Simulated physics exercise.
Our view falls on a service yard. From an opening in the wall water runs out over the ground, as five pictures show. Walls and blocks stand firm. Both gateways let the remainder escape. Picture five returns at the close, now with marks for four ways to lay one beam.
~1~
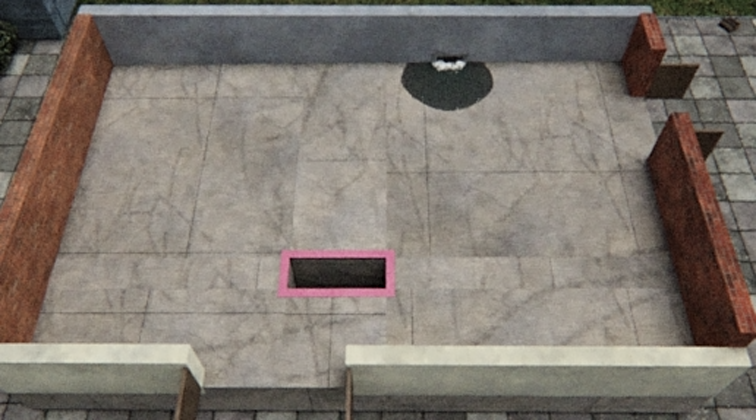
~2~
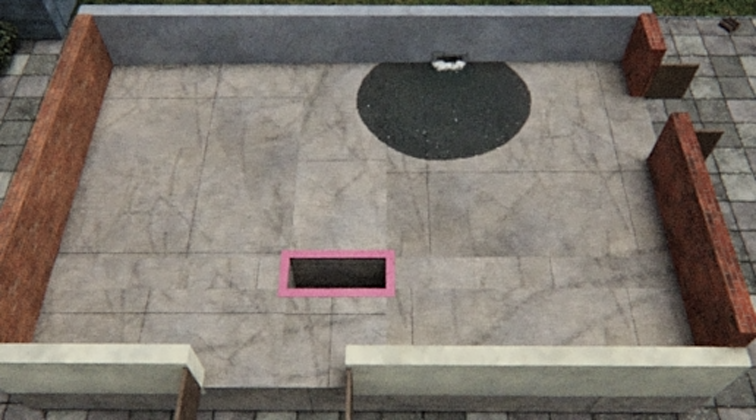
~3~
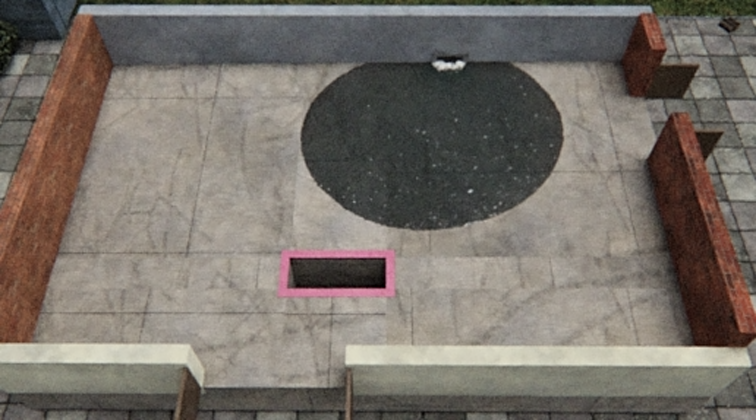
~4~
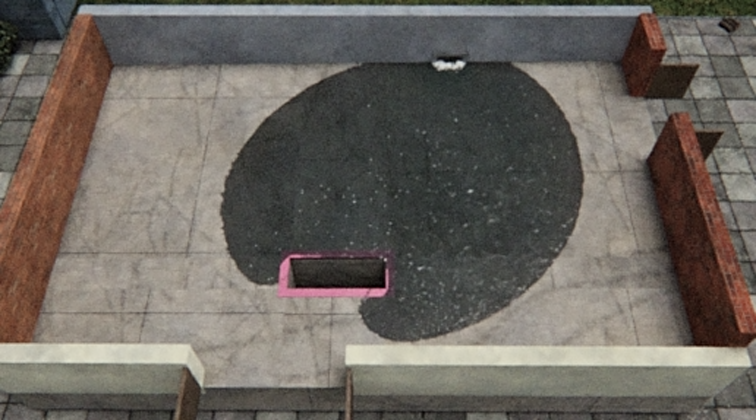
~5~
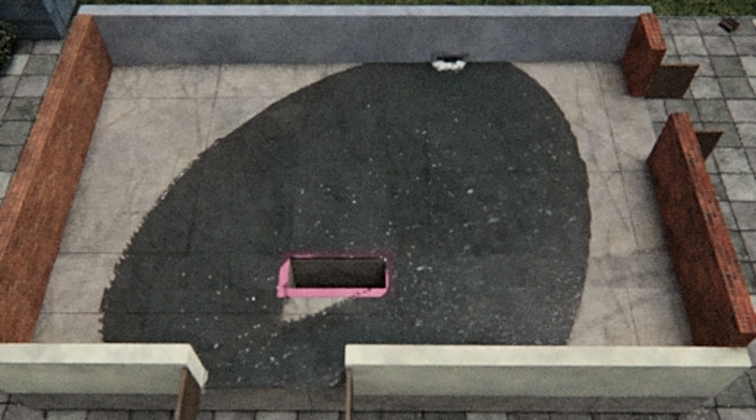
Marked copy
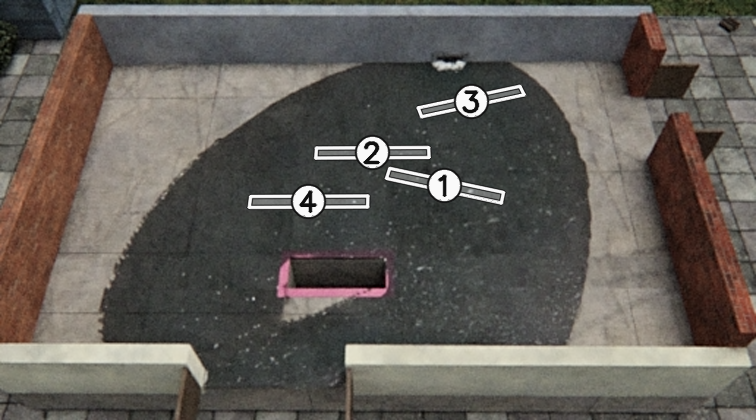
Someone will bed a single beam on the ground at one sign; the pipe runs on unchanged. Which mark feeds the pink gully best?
Go for 4.
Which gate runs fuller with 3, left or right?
The left gate.
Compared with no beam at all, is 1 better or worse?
Worse.
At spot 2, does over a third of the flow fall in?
No.
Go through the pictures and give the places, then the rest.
In the first frame, outfall at (450, 58); pink gully at (337, 273); open gate at (277, 370); open gate at (638, 127); front seen at (422, 99), 3 % of the ground wet; pink gully still dry.
In the second frame, front seen at (402, 147), 10 % of the ground wet; pink gully still dry.
In the third frame, front seen at (379, 217), 23 % of the ground wet; pink gully still dry.
In the fourth frame, front seen at (260, 278), 40 % of the ground wet; pink gully taking water.
In the fifth frame, front seen at (113, 318), 57 % of the ground wet; pink gully taking water.
On the marked copy, 1 from (388, 173) to (502, 197); 2 from (316, 153) to (428, 152); 3 from (419, 112) to (522, 90); 4 from (249, 201) to (367, 201).
With 1, about 13 % of the stream goes into the pink gully, about 83 % out by the gates.
With 2, about 18 % of the stream goes into the pink gully, about 81 % out by the gates.
With 3, about 13 % of the stream goes into the pink gully, about 85 % out by the gates.
With 4, about 27 % of the stream goes into the pink gully, about 69 % out by the gates.
